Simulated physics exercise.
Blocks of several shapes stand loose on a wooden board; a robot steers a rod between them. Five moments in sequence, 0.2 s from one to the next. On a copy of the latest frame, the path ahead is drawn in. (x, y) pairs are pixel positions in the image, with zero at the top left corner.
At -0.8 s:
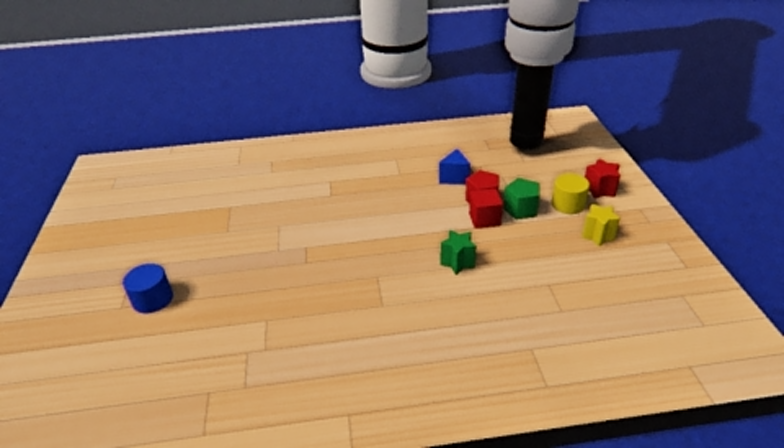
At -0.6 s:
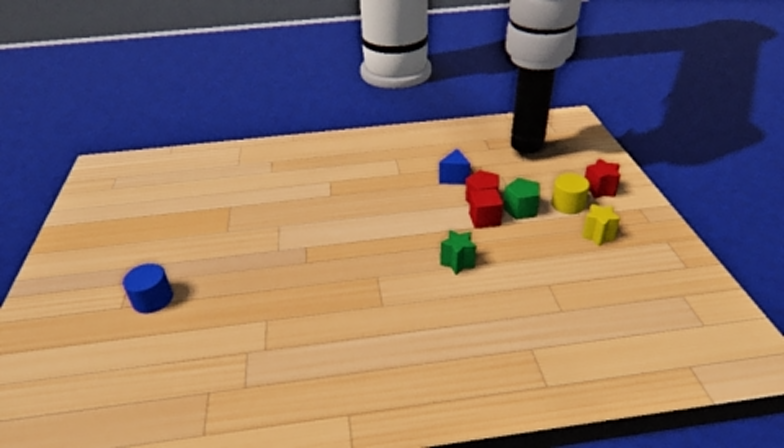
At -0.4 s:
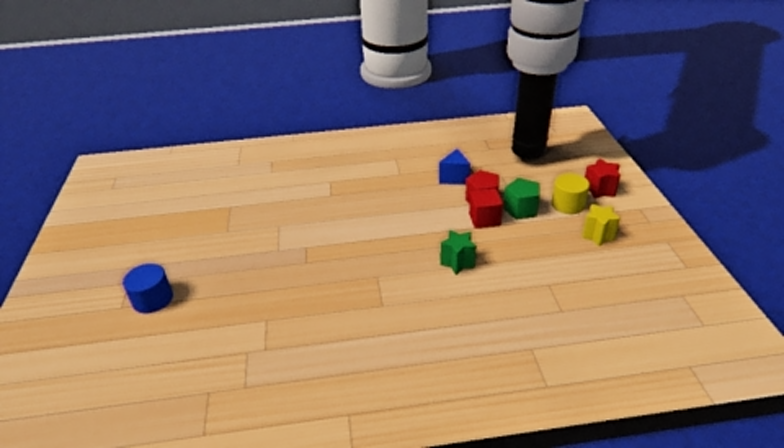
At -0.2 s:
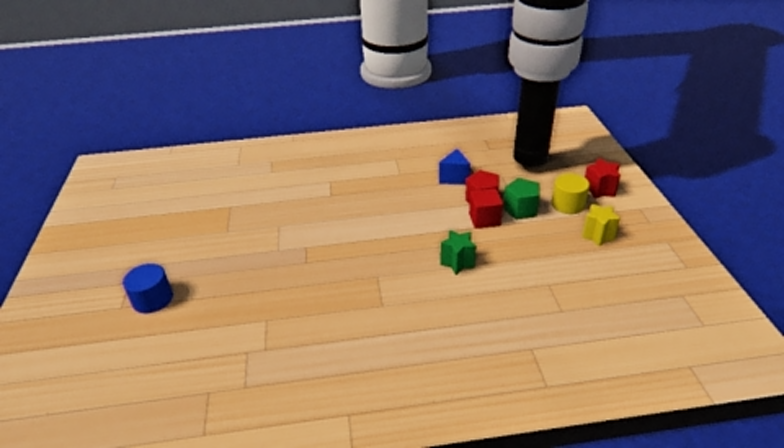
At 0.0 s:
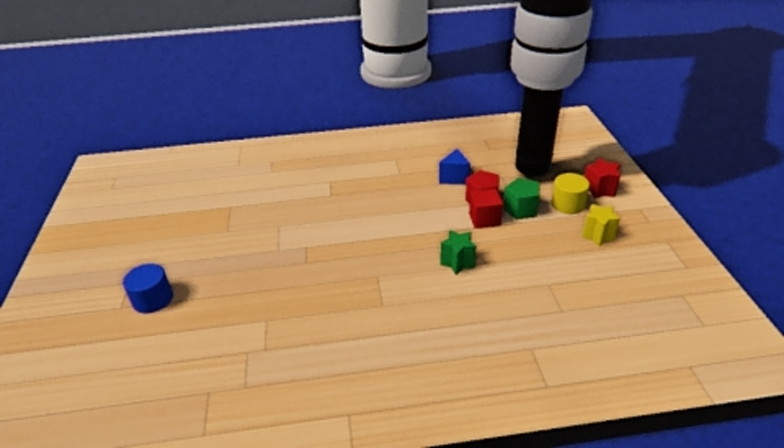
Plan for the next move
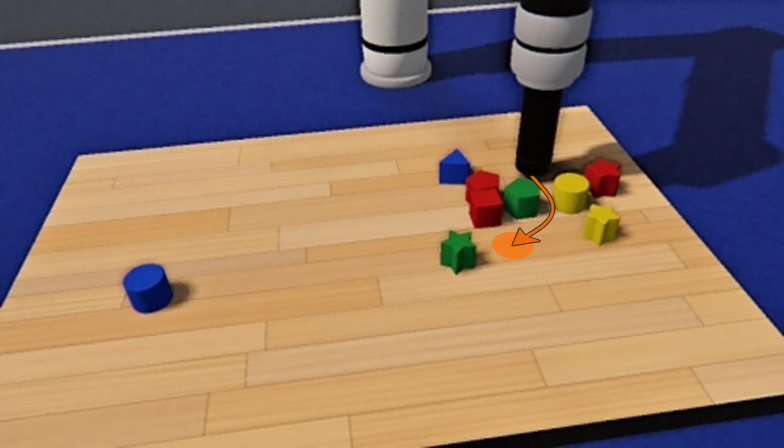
A black rod hanging from a white robot arm stands at the far right of a light wooden board, seen from above at an angle against a blue surface. Small red, green, yellow and blue blocks cluster near it, with a lone blue cylinder at left. The arm eases the rod slightly forward toward the green and yellow blocks, while the blocks and camera stay still.
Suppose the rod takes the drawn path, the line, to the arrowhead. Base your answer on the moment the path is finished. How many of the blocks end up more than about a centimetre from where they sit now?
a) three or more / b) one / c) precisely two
Option a.
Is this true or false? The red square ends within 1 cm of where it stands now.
The claim does not hold.
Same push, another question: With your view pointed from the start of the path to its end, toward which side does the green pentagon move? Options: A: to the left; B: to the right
B - to the right.
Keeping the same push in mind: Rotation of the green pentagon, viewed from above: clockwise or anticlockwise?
Clockwise from above.
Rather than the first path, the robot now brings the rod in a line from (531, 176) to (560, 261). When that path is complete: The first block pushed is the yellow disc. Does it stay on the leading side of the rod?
The rod should slip past it.
Path on the board, from (531, 176) via (551, 199) and (544, 225), ending at (513, 245).
The first path, step by step. One third of the way, rod (552, 191); yellow disc (586, 192).
Two thirds of the way, rod (545, 216); red square (479, 197); green pentagon (510, 198), turned 90° clockwise; yellow disc (594, 198); yellow star block (605, 216), turned 15° anticlockwise.
At the end, rod (514, 236); red square (466, 197), turned 20° clockwise; green pentagon (496, 200), turned 110° clockwise; yellow disc (594, 198); yellow star block (605, 216), turned 15° anticlockwise.
